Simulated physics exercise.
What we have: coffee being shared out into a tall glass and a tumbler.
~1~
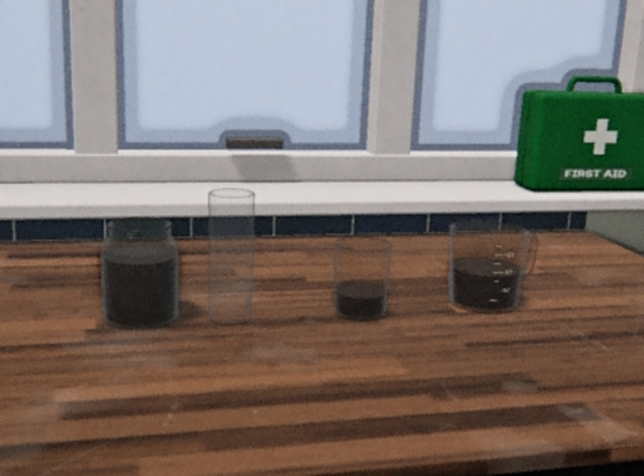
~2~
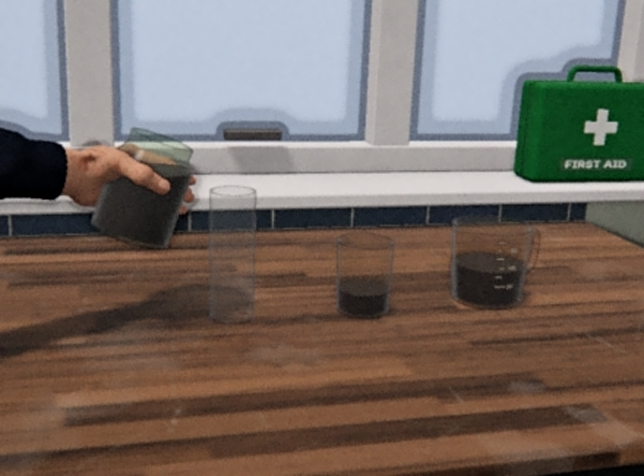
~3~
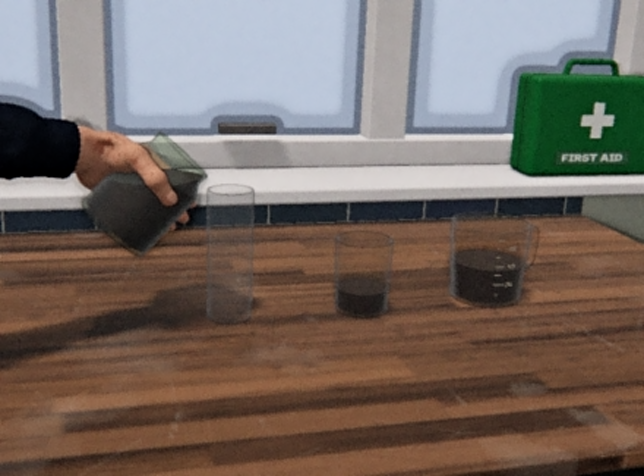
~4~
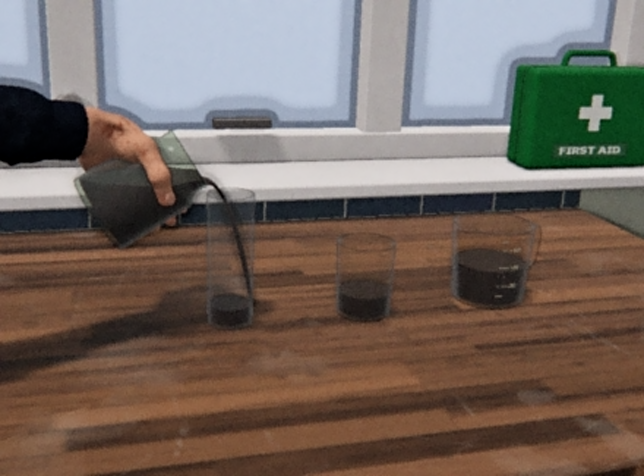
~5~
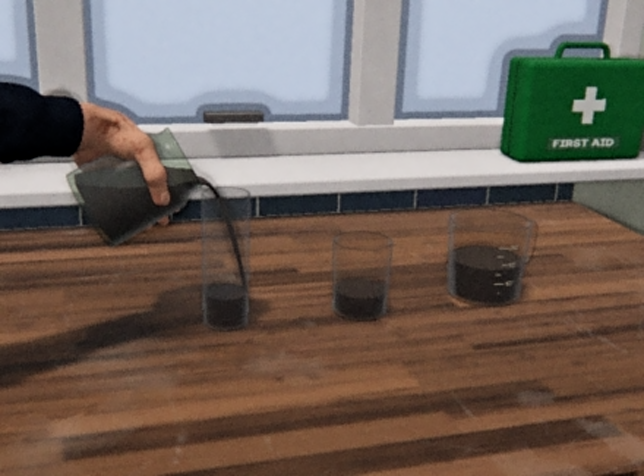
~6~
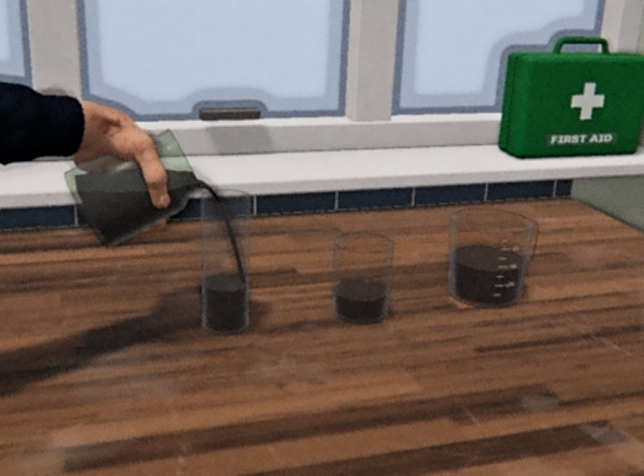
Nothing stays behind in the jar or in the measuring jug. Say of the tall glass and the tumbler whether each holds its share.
The tall glass spills over the rim and the tumbler spills over the rim.
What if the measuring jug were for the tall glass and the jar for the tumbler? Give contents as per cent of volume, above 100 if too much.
In turn 90 and 180 per cent.
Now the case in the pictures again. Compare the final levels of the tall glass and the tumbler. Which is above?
The left one.
Soon after, the tall glass is nearly full.
Later, the tall glass is full to the brim and has run over.
In the end, the tall glass is full to the brim and has run over; the tumbler is full to the brim and has run over.
